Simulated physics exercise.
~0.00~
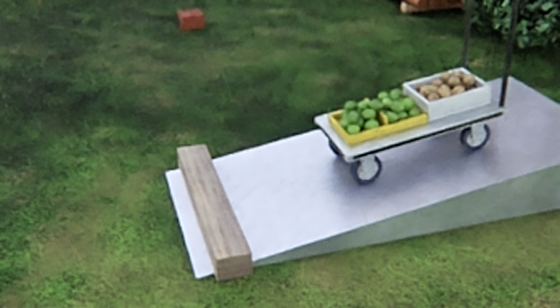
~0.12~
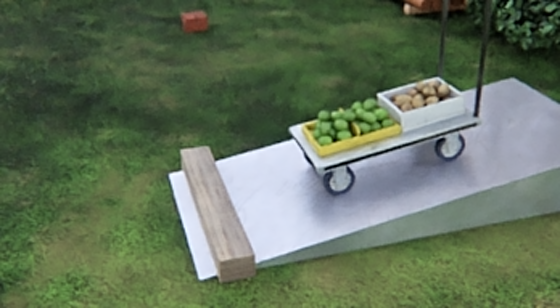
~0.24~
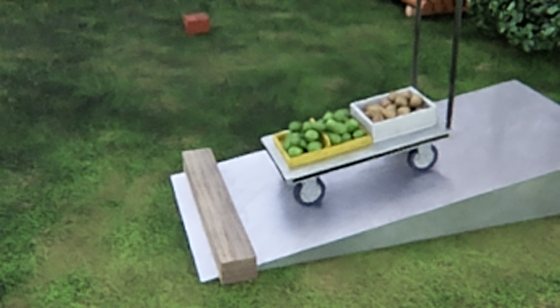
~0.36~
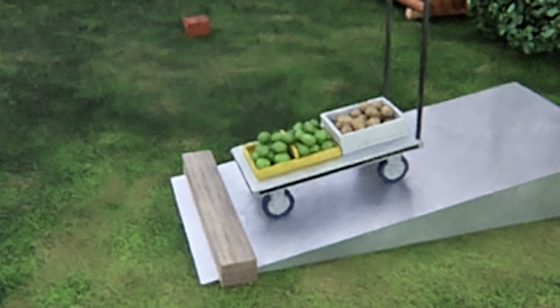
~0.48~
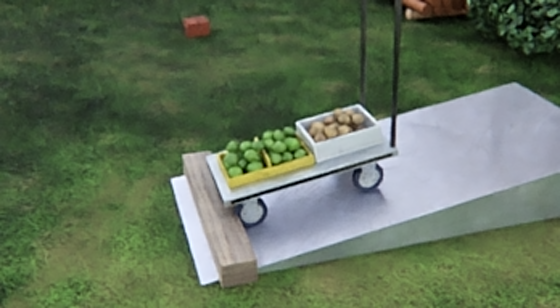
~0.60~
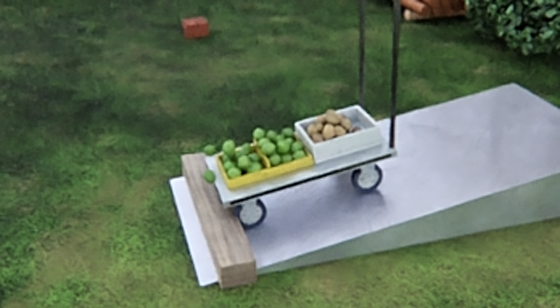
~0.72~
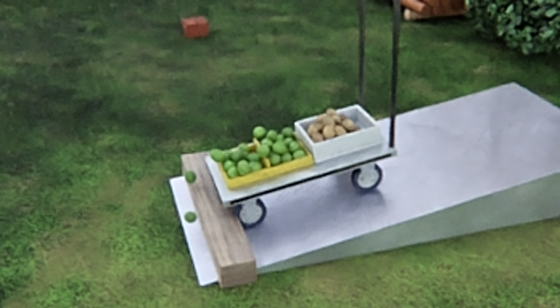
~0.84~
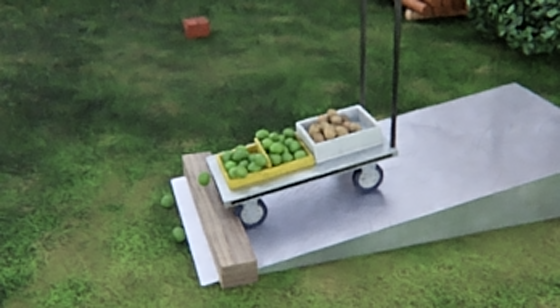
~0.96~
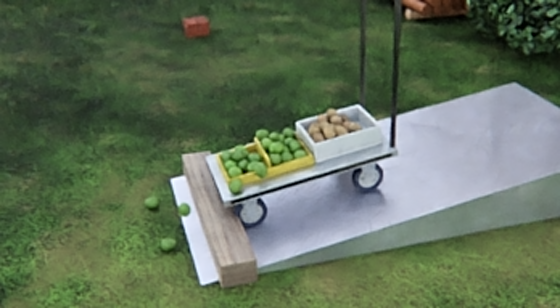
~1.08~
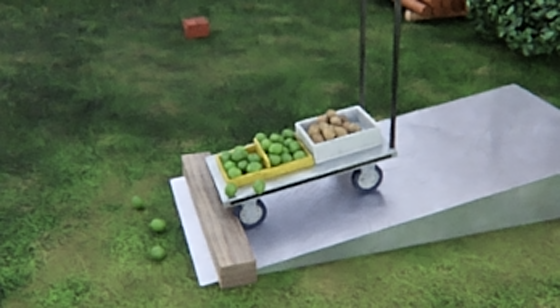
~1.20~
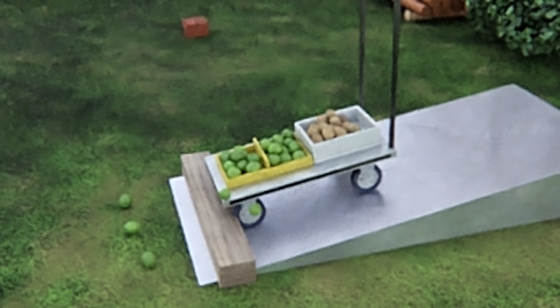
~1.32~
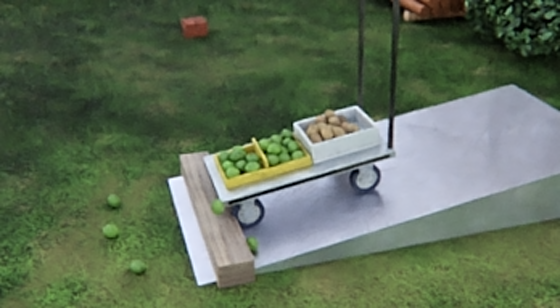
On a ramp, a cart rolls down left against a wooden block and spills several limes.
